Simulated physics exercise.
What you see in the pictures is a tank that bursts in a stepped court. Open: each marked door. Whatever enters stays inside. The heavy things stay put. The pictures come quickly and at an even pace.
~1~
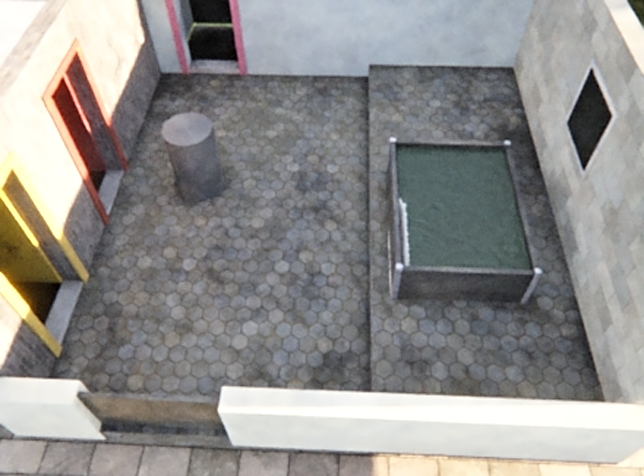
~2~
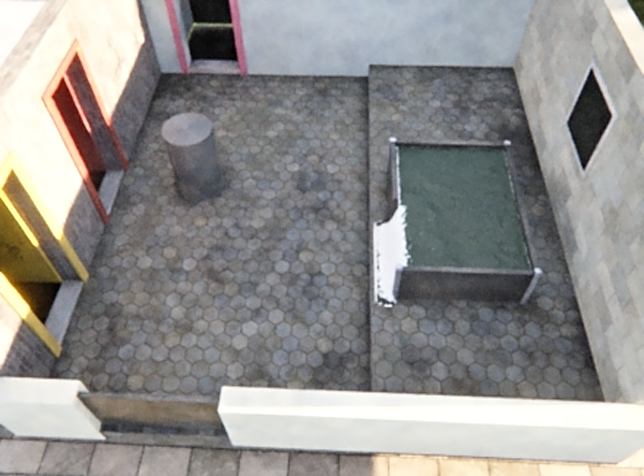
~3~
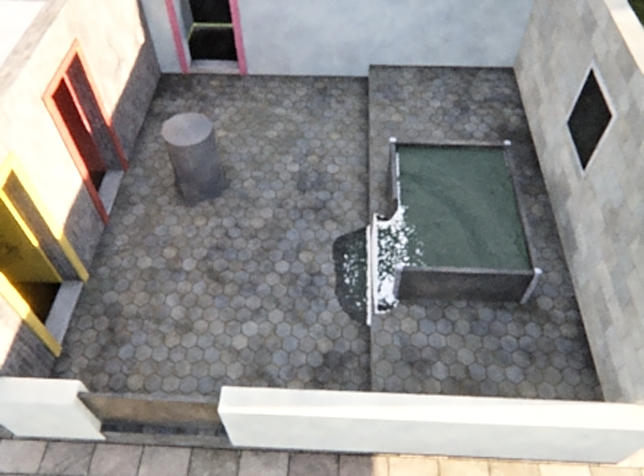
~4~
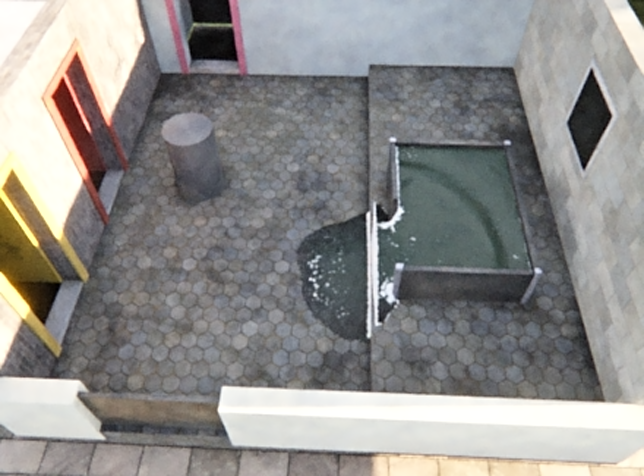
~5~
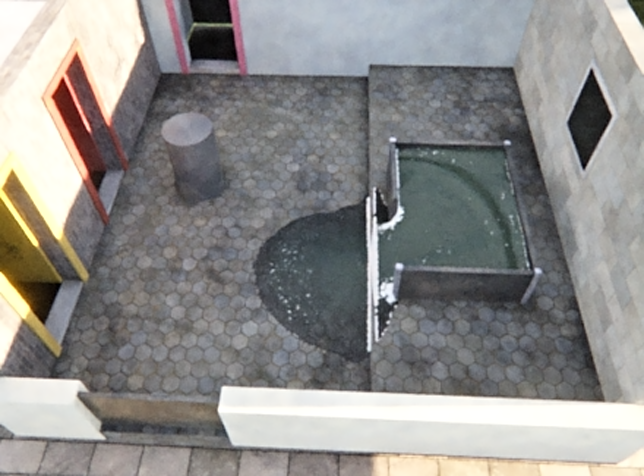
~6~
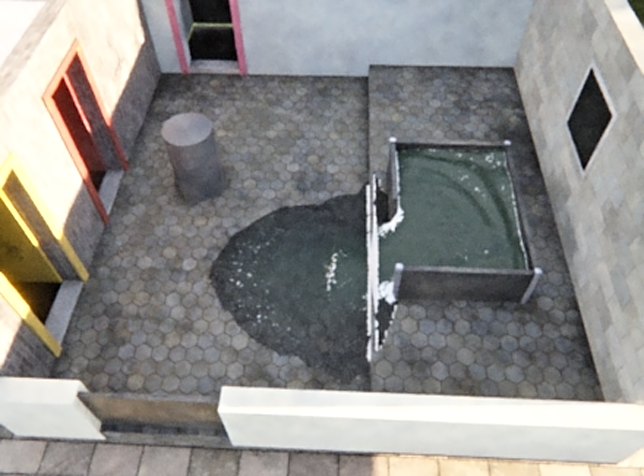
In a walled, stone-paved courtyard with a raised section on the right, water burst from the left side of a full tank, poured down over the step and spread leftward in a widening dark pool.
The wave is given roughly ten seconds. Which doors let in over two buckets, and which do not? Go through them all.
Red door - over two buckets, pink door - not over two, yellow door - over two buckets.
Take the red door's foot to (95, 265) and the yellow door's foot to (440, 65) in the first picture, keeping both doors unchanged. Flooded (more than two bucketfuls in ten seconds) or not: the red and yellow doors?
At the red door it tops it; at the yellow door it remains below.
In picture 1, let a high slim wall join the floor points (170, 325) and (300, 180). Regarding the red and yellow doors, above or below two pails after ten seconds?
I reckon the red door keeps inside the limit, and the yellow door breaks the limit as well.
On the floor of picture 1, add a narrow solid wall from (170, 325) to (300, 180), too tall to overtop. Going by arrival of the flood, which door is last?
Last: The door marked pink.
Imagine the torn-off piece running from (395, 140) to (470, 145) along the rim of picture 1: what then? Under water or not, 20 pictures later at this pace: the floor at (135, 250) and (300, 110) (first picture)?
Respectively: Parched and drenched.
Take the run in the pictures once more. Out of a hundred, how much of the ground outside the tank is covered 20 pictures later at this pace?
It comes to 40 per cent.
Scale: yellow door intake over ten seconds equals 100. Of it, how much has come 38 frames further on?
My estimate is close to 90 per cent.
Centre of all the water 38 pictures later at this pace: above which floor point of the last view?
Close to (249, 252).
A moment on, water covers 30 % of the floor; the red door not reached, the pink door not reached, the yellow door wet at the sill, nothing in.
Next, water covers 35 % of the floor; the red door under two buckets in, the pink door not reached, the yellow door over two buckets in.
Then, water covers 40 % of the floor; the red door over two buckets in, the pink door not reached, the yellow door far over two buckets in.
Later, water covers 50 % of the floor; the red door over two buckets in, the pink door wet at the sill, nothing in, the yellow door far over two buckets in.
In the end, water covers 65 % of the floor; the red door over two buckets in, the pink door wet at the sill, nothing in, the yellow door far over two buckets in.
